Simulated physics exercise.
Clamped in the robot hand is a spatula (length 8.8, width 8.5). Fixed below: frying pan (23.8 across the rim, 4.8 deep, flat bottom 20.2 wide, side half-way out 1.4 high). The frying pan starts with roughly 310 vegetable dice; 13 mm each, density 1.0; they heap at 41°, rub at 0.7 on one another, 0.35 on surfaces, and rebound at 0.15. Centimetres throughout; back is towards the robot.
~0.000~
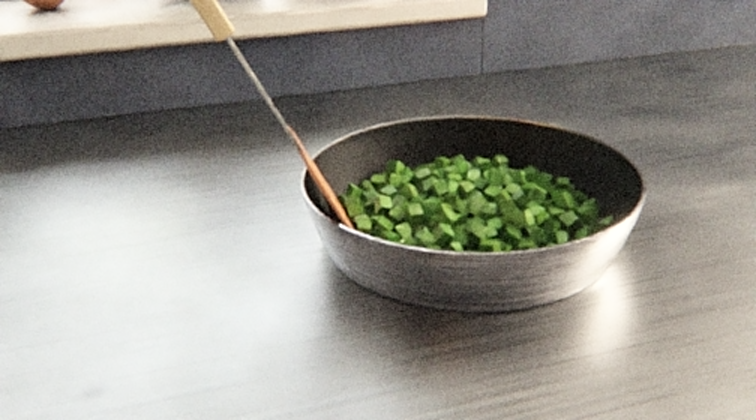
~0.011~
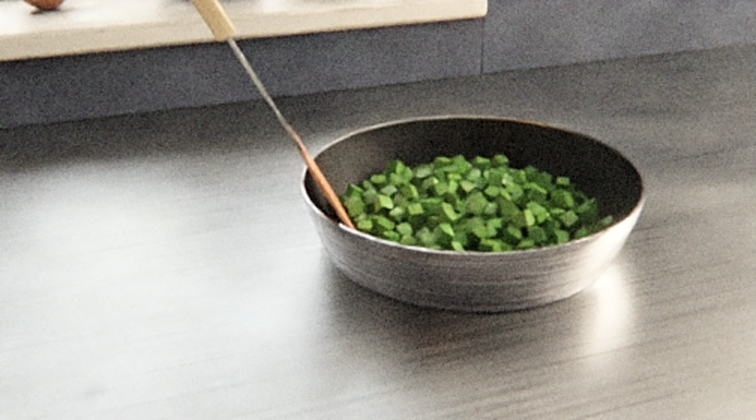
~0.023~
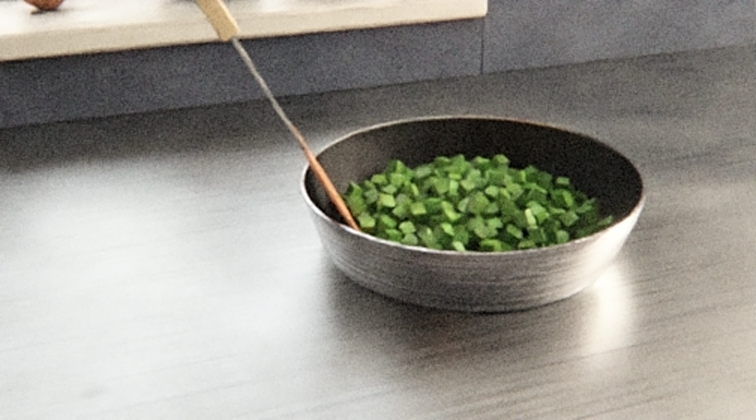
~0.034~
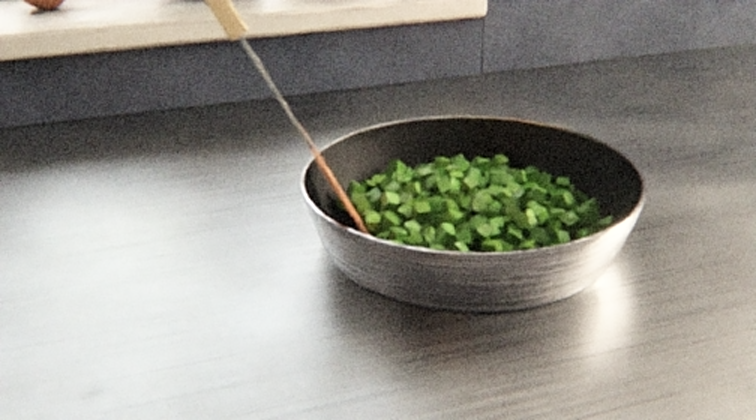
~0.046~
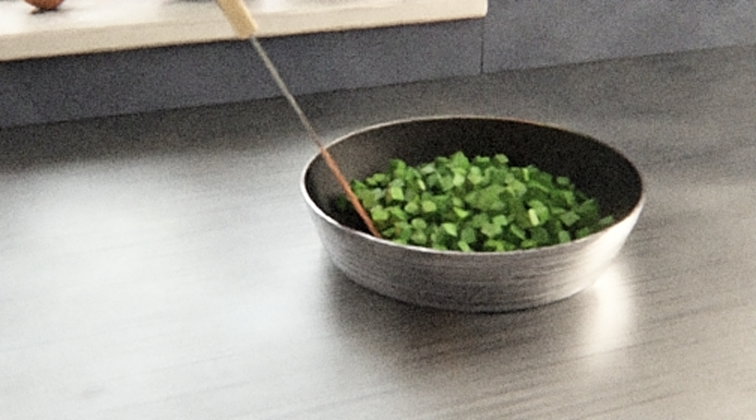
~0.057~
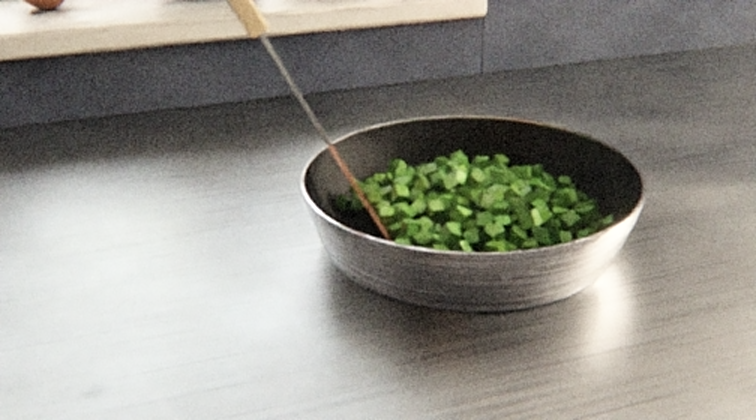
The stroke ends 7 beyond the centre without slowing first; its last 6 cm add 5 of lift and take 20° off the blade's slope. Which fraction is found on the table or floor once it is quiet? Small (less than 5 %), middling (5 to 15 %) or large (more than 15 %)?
A middling share, 5 to 15 %, ends on the table or floor.
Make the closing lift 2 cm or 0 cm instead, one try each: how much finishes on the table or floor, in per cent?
About 0 and 0 per cent.
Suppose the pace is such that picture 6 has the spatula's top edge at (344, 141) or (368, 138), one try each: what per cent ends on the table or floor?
Some 20 and 25 per cent.
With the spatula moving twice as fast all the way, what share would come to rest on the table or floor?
In that case some 20 per cent.
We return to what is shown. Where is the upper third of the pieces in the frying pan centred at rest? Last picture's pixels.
At about (567, 176).
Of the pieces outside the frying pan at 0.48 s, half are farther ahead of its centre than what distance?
About 16 cm.
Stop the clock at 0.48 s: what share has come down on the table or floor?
Some 6 per cent.
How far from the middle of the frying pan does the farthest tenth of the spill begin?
About 20 cm.
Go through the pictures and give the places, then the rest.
Spatula top edge at (299, 147), sloping 64°; upper third of the load around (461, 204), from x 345 to 605, top at y 165; 313 in the frying pan, in the first frame.
Spatula top edge at (299, 147), sloping 64°; upper third of the load around (461, 204), from x 345 to 605, top at y 165, in the second frame.
Spatula top edge at (303, 146), sloping 64°; upper third of the load around (461, 203), from x 345 to 605, top at y 165, in the third frame.
Spatula top edge at (310, 145), sloping 64°; upper third of the load around (459, 202), from x 345 to 605, top at y 165, in the fourth frame.
Spatula top edge at (319, 144), sloping 64°; upper third of the load around (459, 200), from x 345 to 610, top at y 160, in the fifth frame.
Spatula top edge at (328, 143), sloping 64°; upper third of the load around (460, 199), from x 345 to 610, top at y 160; 313 in the frying pan, in the sixth frame.
By 0.15 s, sloping 64°, highest piece 5 above the table; 313 in the frying pan.
By 0.24 s, sloping 56°, highest piece 7 above the table; 313 in the frying pan.
By 0.48 s, sloping 44°, highest piece 7 above the table; 290 in the frying pan, 20 on the table or floor, 3 on the blade or in flight.
By 1.53 s, sloping 44°, highest piece 6 above the table; 289 in the frying pan, 24 on the table or floor.
Final count, 289 in the frying pan, 24 on the table or floor. That is 8 % on the table or floor.
